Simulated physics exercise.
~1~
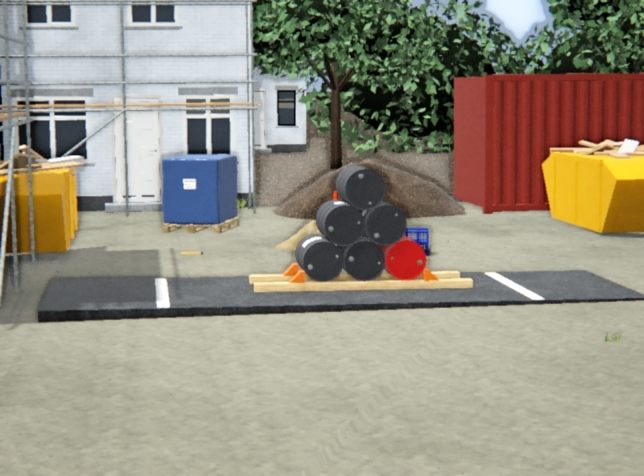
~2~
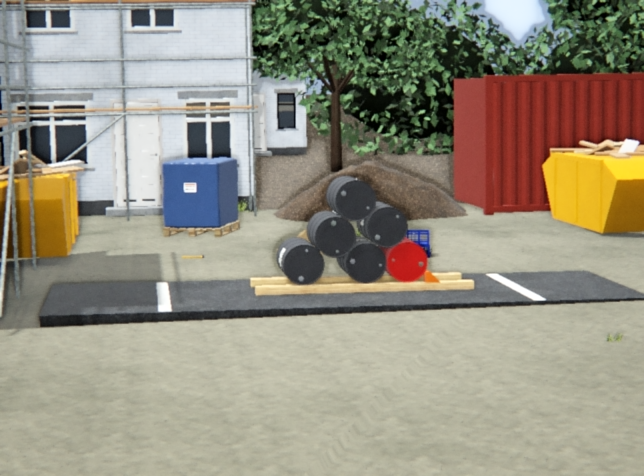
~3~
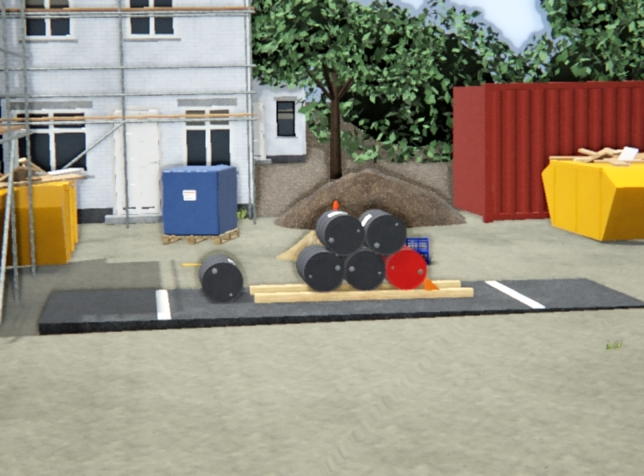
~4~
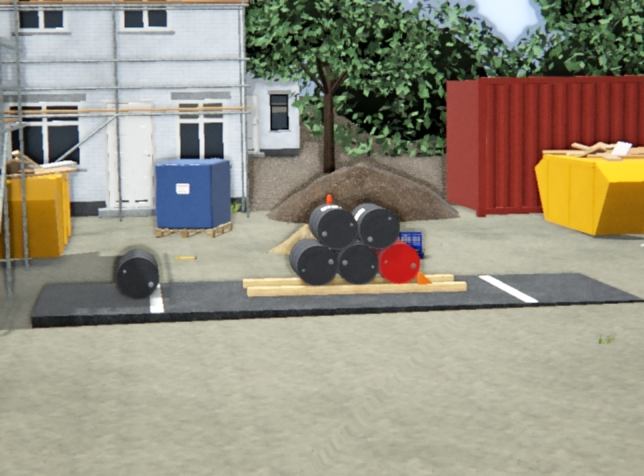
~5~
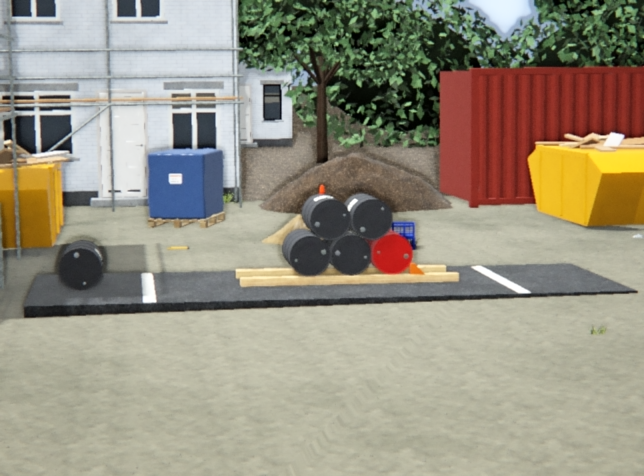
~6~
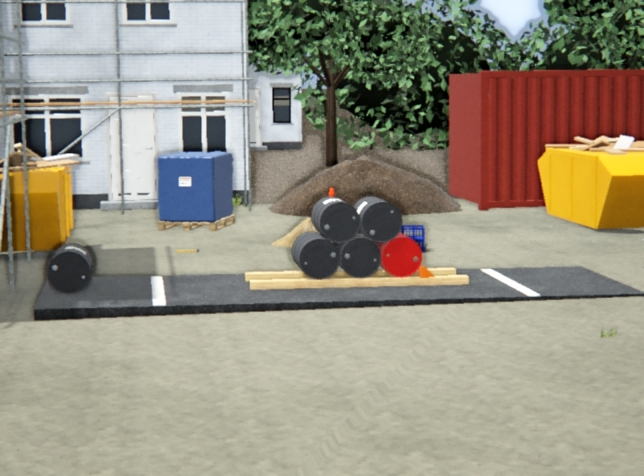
In a yard beside a scaffolded white house, five black drums and one red drum are stacked in a pyramid on timber bearers over a strip of asphalt, with an orange chock at each side. The left chock disappears, and the pile begins to shift leftward. The lower left drum rolls off the bearers and along the asphalt, while the top drum drops and the remaining ones settle into two above three. The loose black drum crosses the left white line and ends near the far left edge, with the red drum still on the bearers.
